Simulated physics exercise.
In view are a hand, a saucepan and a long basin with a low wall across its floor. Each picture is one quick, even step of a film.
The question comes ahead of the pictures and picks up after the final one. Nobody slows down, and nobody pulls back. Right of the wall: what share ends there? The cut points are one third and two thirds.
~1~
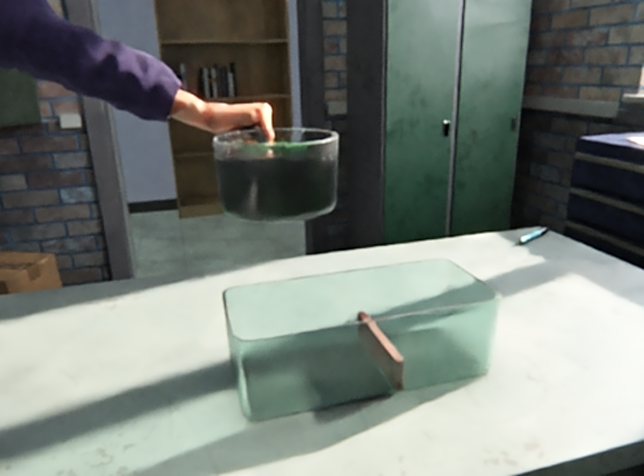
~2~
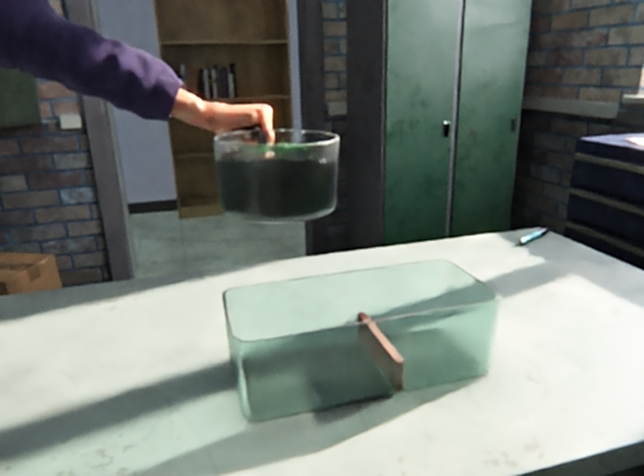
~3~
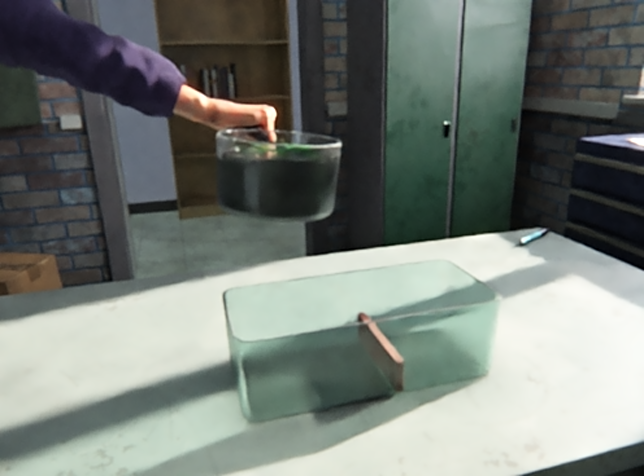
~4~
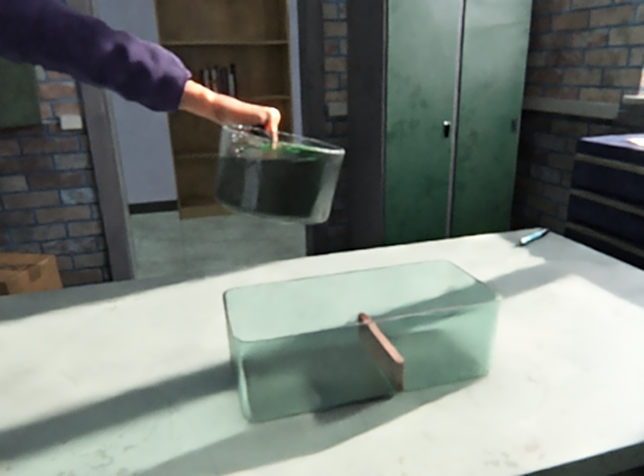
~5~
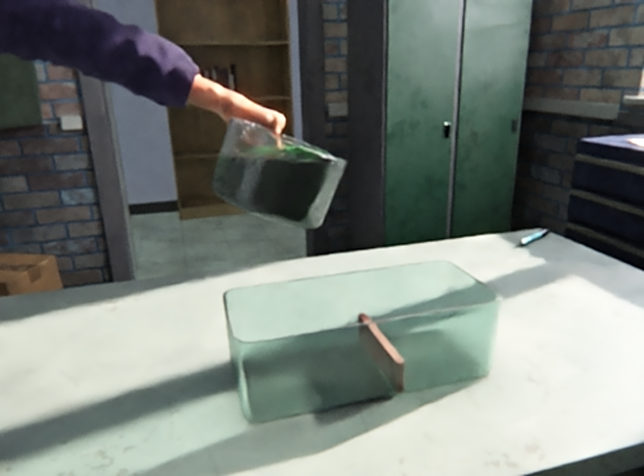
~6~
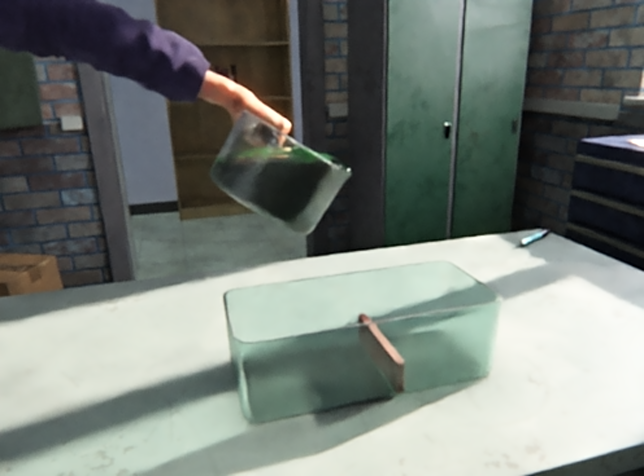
The right side of the wall holds a middle share, one third to two thirds.
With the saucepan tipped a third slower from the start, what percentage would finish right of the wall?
Something like 60 in a hundred.
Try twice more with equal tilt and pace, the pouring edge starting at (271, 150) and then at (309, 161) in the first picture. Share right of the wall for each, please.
Roughly 15 per cent, then roughly 15 per cent.
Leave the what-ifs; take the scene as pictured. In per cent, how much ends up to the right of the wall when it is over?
Share approx. 45 %.
A moment on, the saucepan is tipped on its side and 34 per cent is still to pour, 2 is left of the wall and 15 right of it.
Next, the saucepan is tipped right over and 7 per cent is still to pour, 29 is left of the wall and 52 right of it.
Then the saucepan is tipped right over and 1 per cent is still to pour, 46 is left of the wall and 44 right of it.
Later the saucepan is tipped right over and 0 per cent is still to pour, 52 is left of the wall and 45 right of it.
Finally, 53 per cent lies left of the wall, 45 right of it and 2 outside.
